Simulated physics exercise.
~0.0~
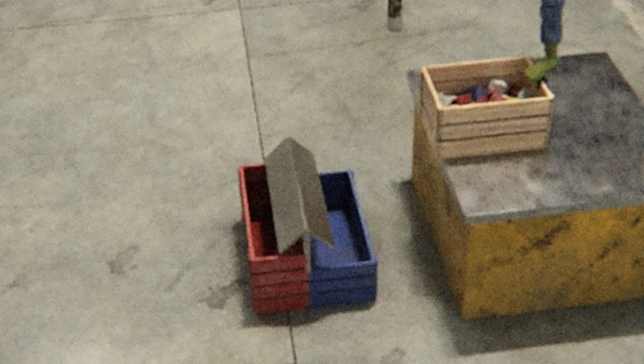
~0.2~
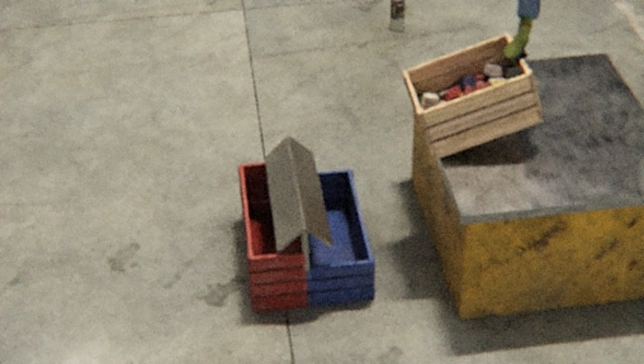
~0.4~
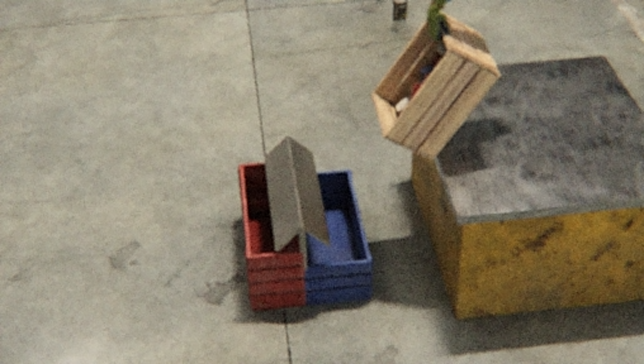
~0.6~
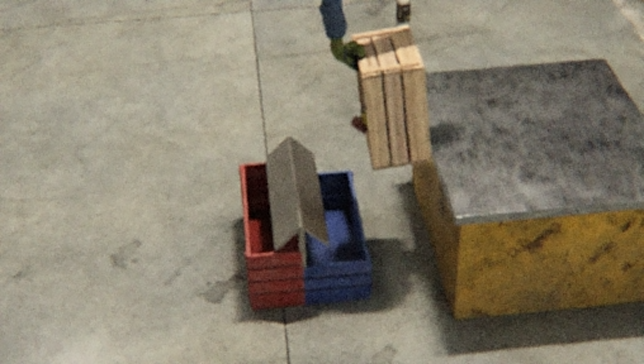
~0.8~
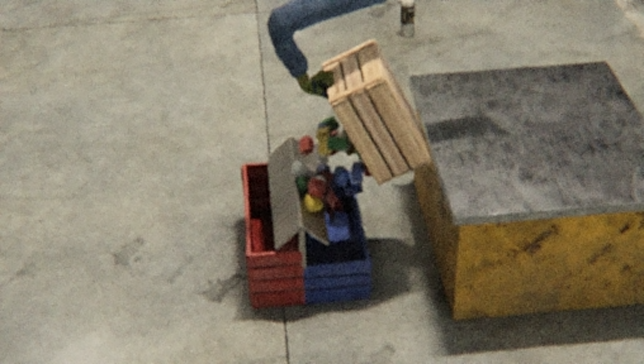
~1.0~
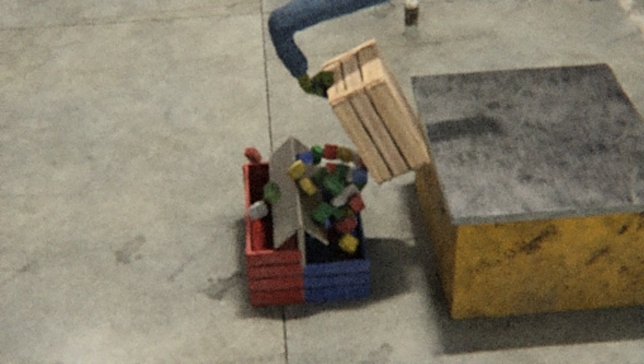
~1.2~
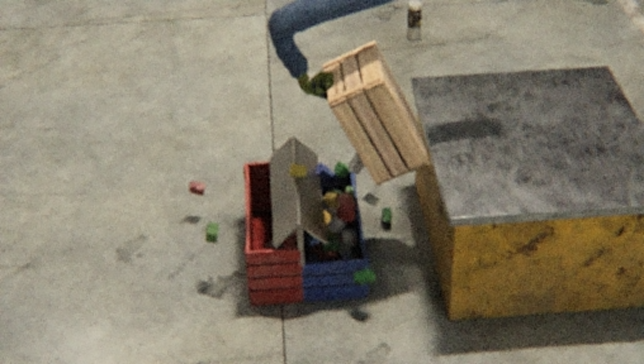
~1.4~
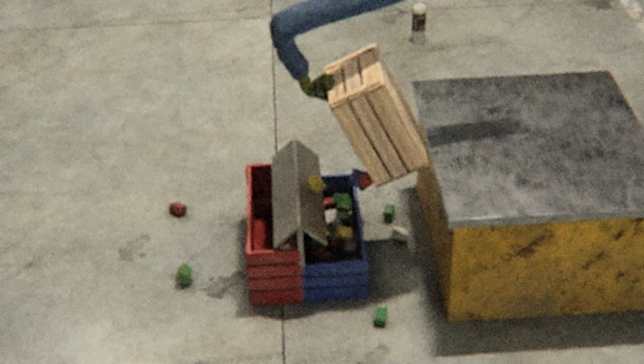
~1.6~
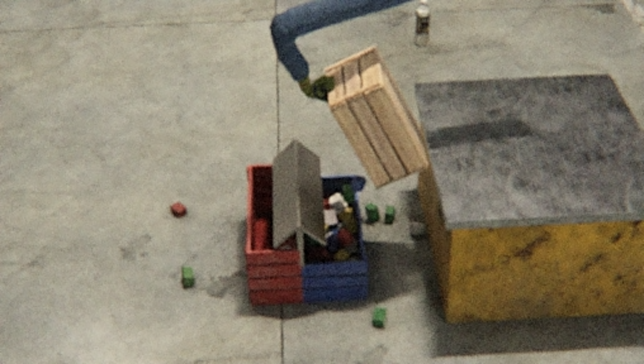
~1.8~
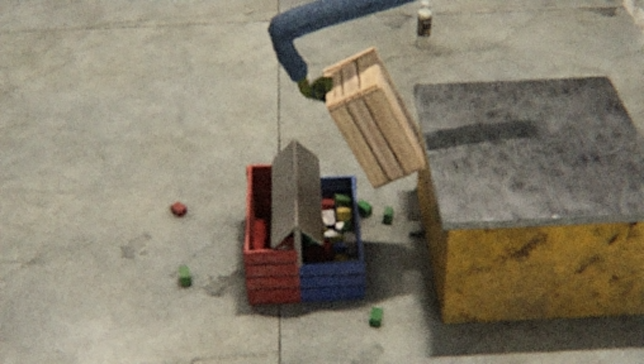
The video shows a blue arm tilting a wooden crate of colorful blocks off a bench and tipping it over joined red and blue boxes with a ridge between them; most blocks land in the blue box, while a few scatter on the floor and the crate stays tilted.
